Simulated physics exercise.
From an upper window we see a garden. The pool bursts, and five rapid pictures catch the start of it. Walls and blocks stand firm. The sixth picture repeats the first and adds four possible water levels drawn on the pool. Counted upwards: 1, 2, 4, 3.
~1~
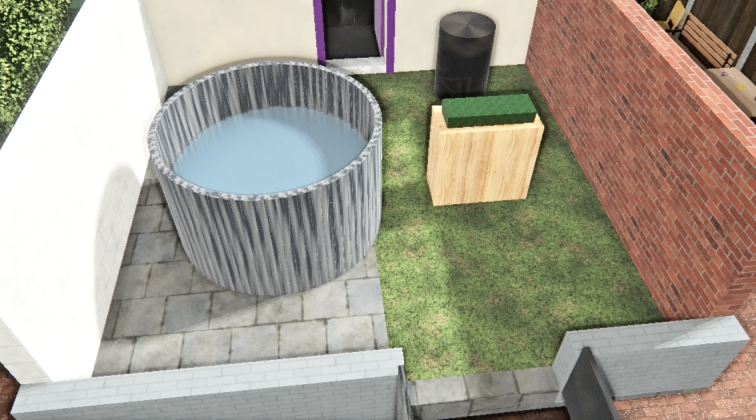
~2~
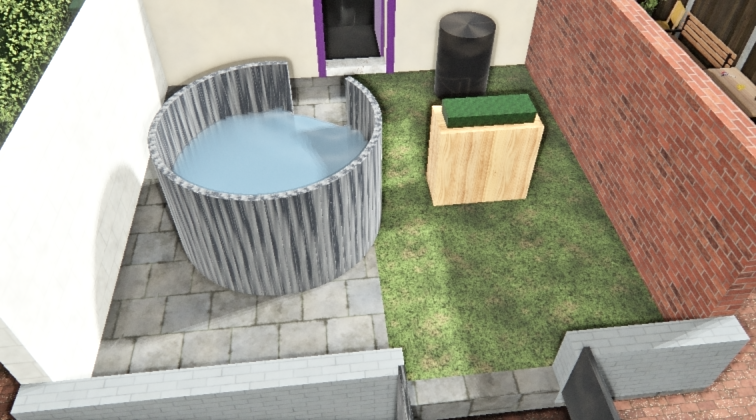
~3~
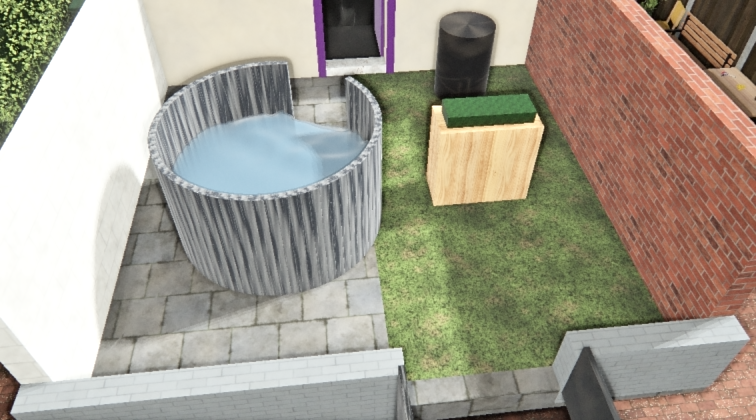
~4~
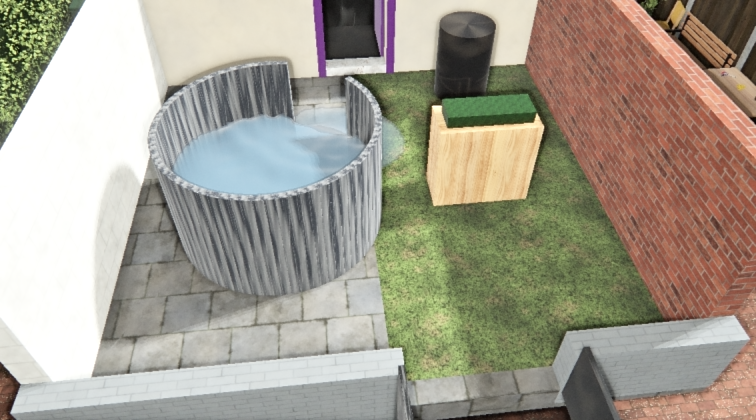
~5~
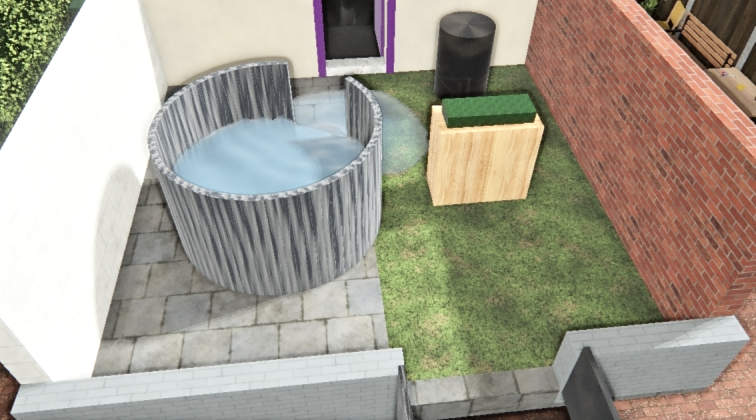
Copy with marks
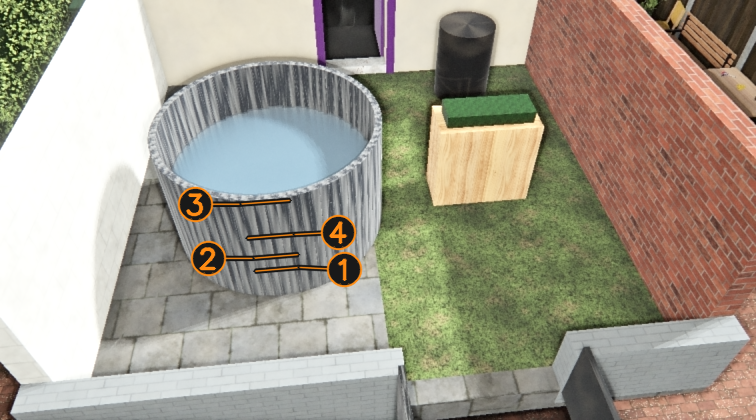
A round grey pool opens at the back and water flows out onto the grass.
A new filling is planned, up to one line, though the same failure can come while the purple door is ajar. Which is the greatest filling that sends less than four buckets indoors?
The answer is mark 1.
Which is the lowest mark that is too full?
2 it is.
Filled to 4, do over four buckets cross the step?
Yes.
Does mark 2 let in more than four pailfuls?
Yes.
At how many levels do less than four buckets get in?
One of them.
In orange, 1 at (277, 269); 2 at (275, 256); 3 at (264, 202); 4 at (271, 236); from the bottom up 1, 2, 4, 3.
For mark 1, a bucket or two gets in.
For mark 2, about 11 bucketfuls get in.
For mark 3, dozens of bucketfuls pour in.
For mark 4, dozens of bucketfuls pour in.
